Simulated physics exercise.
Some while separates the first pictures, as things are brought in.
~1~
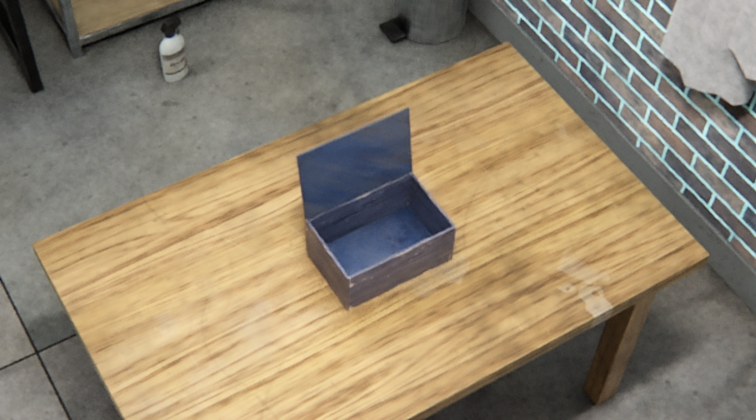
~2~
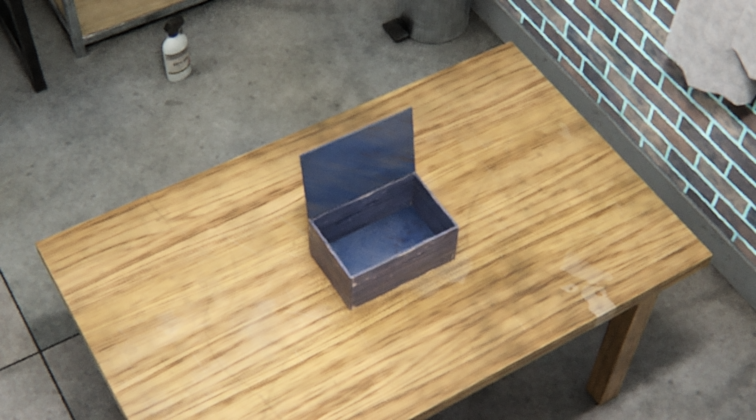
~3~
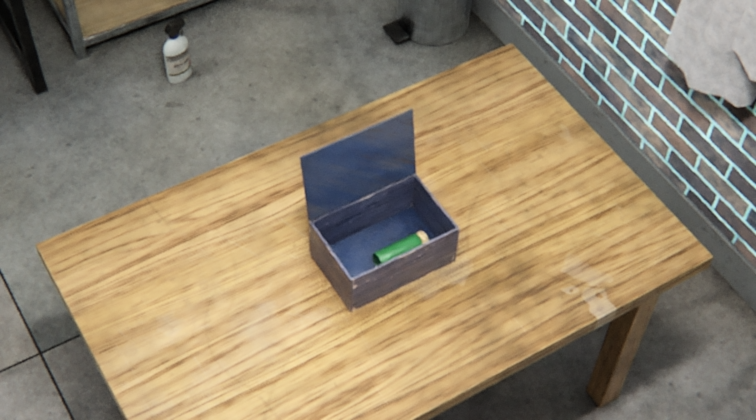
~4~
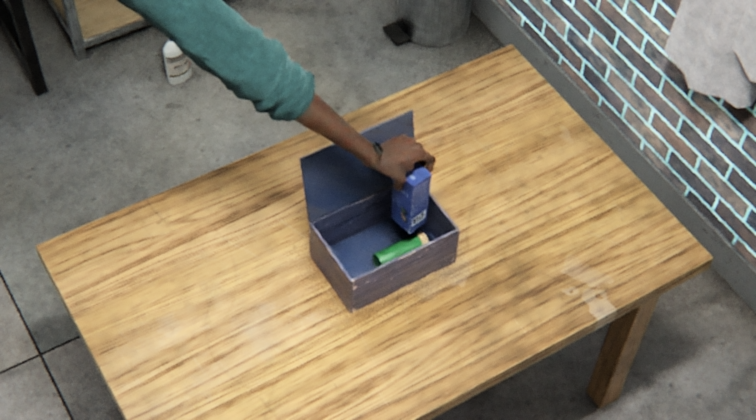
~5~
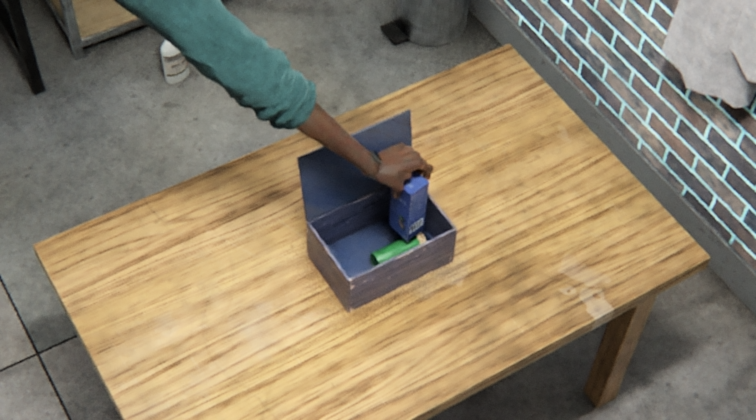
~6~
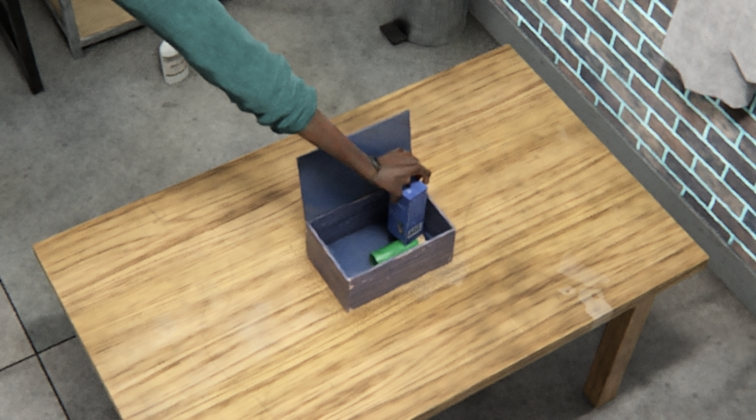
A hand in a teal sleeve reaches from the upper left and lowers a blue carton into an open dark blue box, beside a green shaker lying inside that appeared earlier. The box, its lid raised, sits on a wooden table seen from above, with a white bottle on the grey floor behind and brick wall at right. The carton moves down slightly, and the view shifts barely.
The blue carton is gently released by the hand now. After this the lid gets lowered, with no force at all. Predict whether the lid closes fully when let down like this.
The lid is going to stop short.
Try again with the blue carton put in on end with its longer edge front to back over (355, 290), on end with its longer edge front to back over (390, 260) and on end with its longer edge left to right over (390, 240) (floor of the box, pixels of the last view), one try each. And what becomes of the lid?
Try one: The lid remains open; try two: It remains open; try three: It remains open.
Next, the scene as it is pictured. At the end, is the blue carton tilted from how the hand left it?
Well, it ends up skewed.
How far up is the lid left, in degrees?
Around 80 degrees.
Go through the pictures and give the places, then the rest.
In the first frame, the last thing is not in view yet.
In the second frame, the last thing is not in view yet.
In the third frame, the last thing is not in view yet; green shaker (402, 251).
The fourth frame shows coming down; blue carton (411, 197); green shaker (402, 252).
The fifth frame shows coming down; blue carton (408, 204); green shaker (399, 251).
The sixth frame shows in place under the hand; blue carton (407, 209).
Then, 0.30 s after the last picture, blue carton tipped 45° from how it was near (404, 212); green shaker rolled about its own width.
Then, 0.50 s after the last picture, blue carton tipped 47° from how it was near (402, 216); green shaker rolled about its own width.
At rest, lid 80° above the rim; tipped over in the box, blue carton; moved from the start, green shaker. Seen from the same camera at the end, blue carton near (402, 215).
